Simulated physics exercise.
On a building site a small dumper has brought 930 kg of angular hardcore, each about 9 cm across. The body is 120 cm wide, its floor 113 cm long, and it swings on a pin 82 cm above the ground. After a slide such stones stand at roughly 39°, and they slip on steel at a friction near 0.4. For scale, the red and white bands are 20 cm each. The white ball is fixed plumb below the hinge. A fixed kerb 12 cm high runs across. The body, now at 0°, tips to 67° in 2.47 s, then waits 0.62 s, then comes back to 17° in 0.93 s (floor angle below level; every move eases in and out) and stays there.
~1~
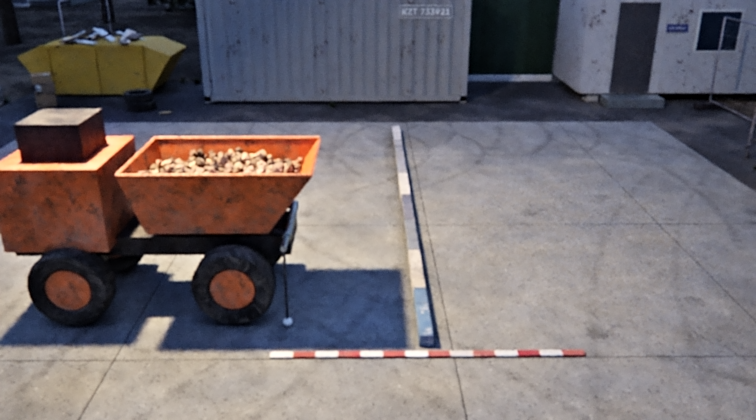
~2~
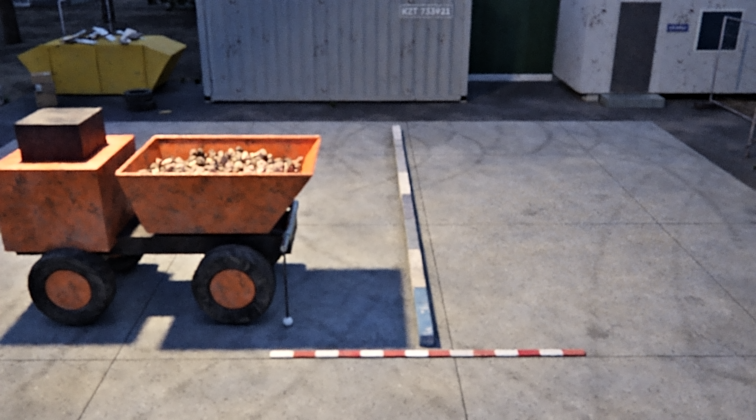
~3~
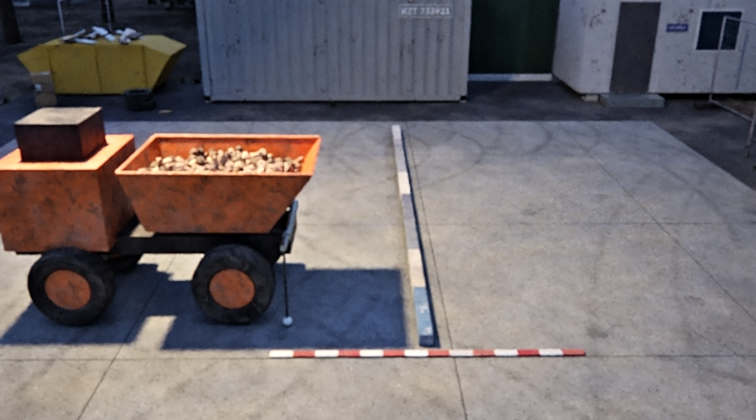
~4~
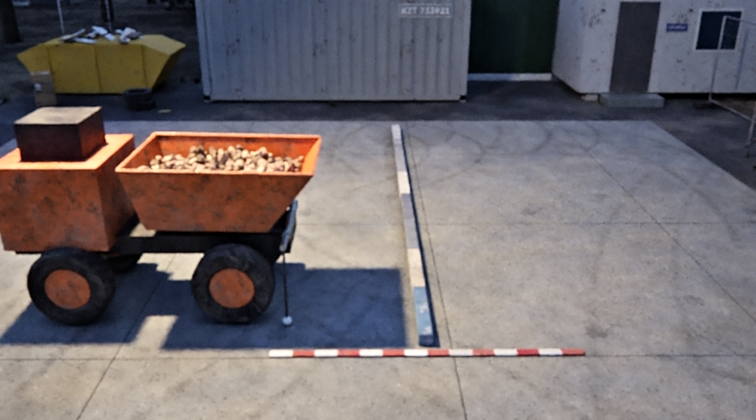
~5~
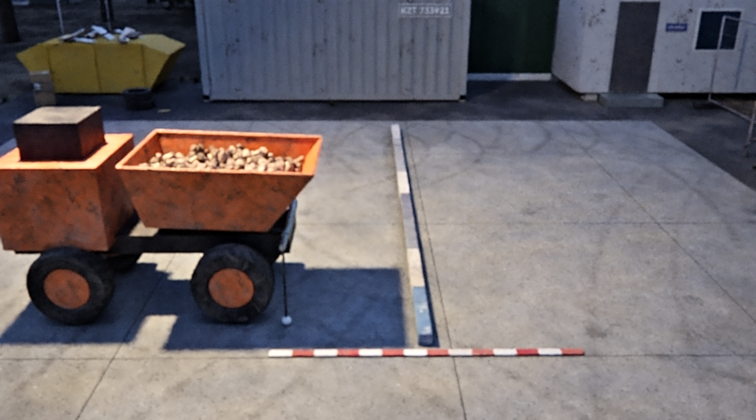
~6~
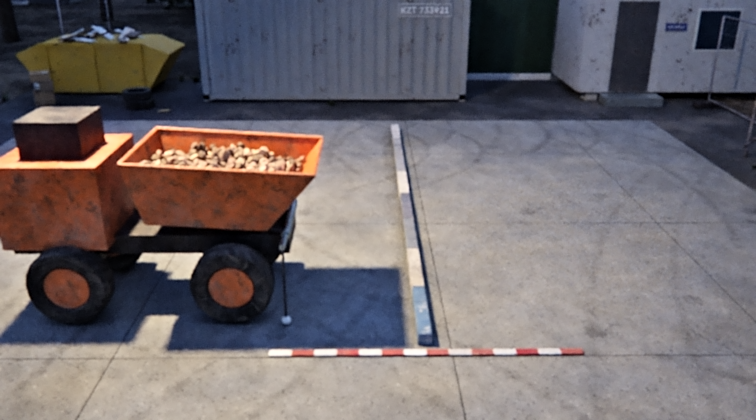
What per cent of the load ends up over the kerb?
Roughly 15 per cent ends over the kerb.
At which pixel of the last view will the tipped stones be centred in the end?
Near (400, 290).
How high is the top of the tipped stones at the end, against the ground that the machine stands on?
Some 34 cm above that level.
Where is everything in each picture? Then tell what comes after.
The body is at 0°, its lip at (311, 176); the top of the load is at (232, 160), in the first frame.
The body is at 0°, its lip at (312, 175); the top of the load is at (231, 158), in the second frame.
Lip at (312, 175), floor tilted 1°, highest stones at (231, 157), in the third frame.
The body is at 1°, its lip at (312, 175); the top of the load is at (226, 156), in the fourth frame.
The body is at 2°, its lip at (313, 176); the top of the load is at (227, 155), in the fifth frame.
Lip at (315, 176), floor tilted 3°, highest stones at (219, 154), in the sixth frame.
A little later the floor is at 56°; 100 % in the body; the foremost stones are at (346, 200).
Then the floor is at 67°; 91 % in the body, 9 % on this side of the kerb; the foremost stones are at (417, 263).
Later still the floor is at 17°; 53 % in the body, 34 % on this side of the kerb, 13 % over the kerb; the foremost stones are at (523, 292).
In the end the floor is at 17°; 53 % in the body, 34 % on this side of the kerb, 13 % over the kerb; the foremost stones are at (523, 292).
